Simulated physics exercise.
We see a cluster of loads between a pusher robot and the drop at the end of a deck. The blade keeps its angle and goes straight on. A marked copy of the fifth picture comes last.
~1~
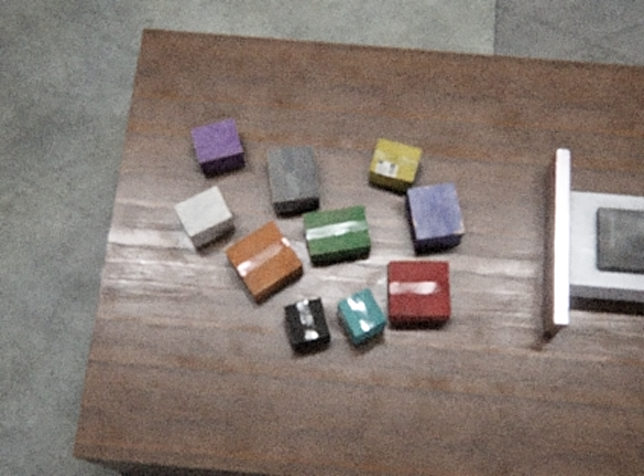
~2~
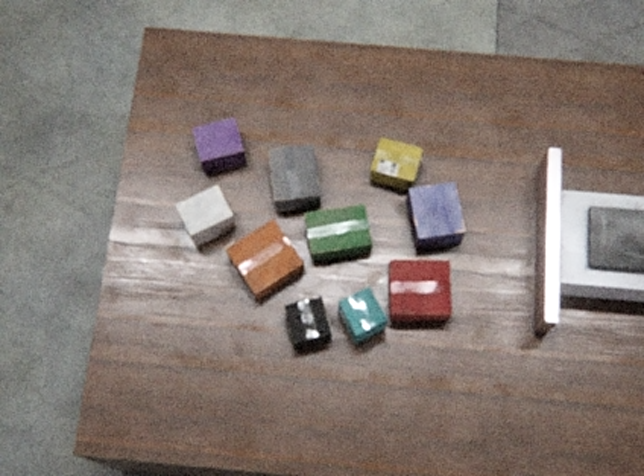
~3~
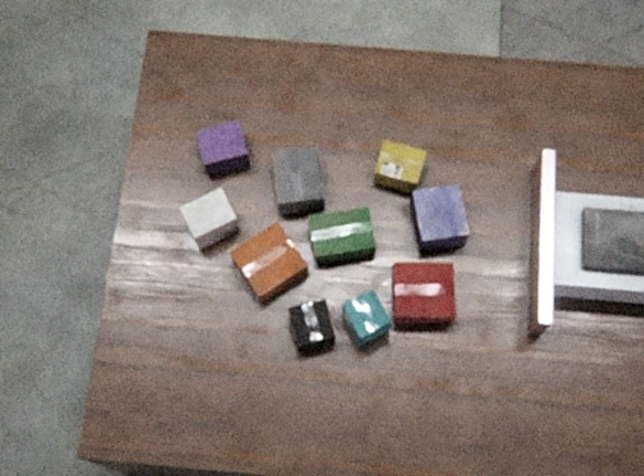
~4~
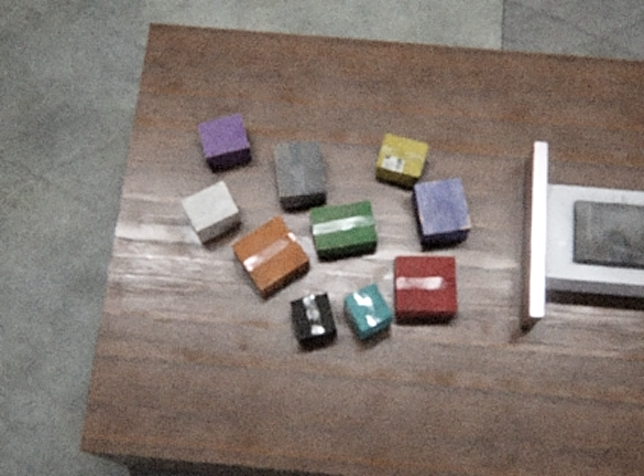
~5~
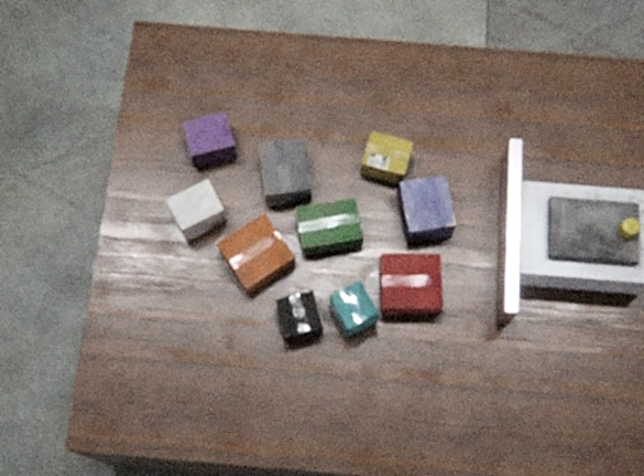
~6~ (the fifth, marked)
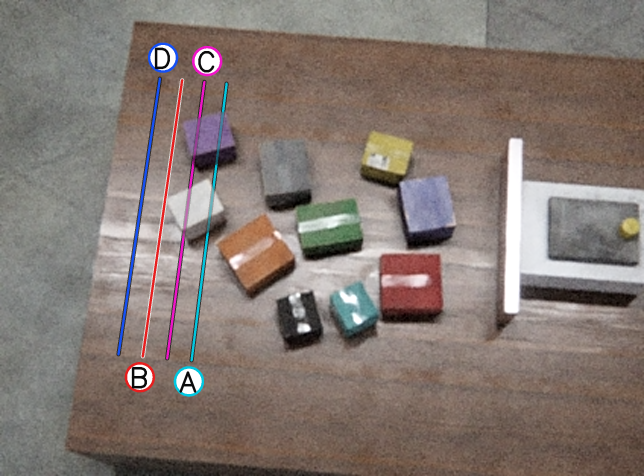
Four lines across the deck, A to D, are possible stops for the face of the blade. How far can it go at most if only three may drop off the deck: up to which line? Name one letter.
C.
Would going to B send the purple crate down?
By then, yes.
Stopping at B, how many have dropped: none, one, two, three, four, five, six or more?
Five.
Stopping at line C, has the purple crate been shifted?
Yes.
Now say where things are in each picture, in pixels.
Orange box (264, 261); grey box (293, 179); red box (419, 291), in the first frame.
Robot (627, 239); yellow parcel (396, 165), in the second frame.
Robot (621, 240); black parcel (311, 325), in the third frame.
Robot (613, 233); green parcel (343, 229), in the fourth frame.
Robot (587, 229); purple crate (210, 140); orange box (257, 254); grey box (285, 172), in the fifth frame.
On the marked copy, A at (210, 216); B at (163, 212); C at (187, 214); D at (140, 210).
Following C. Soon after the start, robot (468, 220); black parcel (271, 332); turquoise parcel (311, 316).
Later, robot (349, 210); purple crate (170, 129); white crate (164, 201).
In the end, robot (257, 203); white crate over the edge; orange box over the edge; two fallen.
As for the rest, A is within the limit but short; B drops five; D drops five.
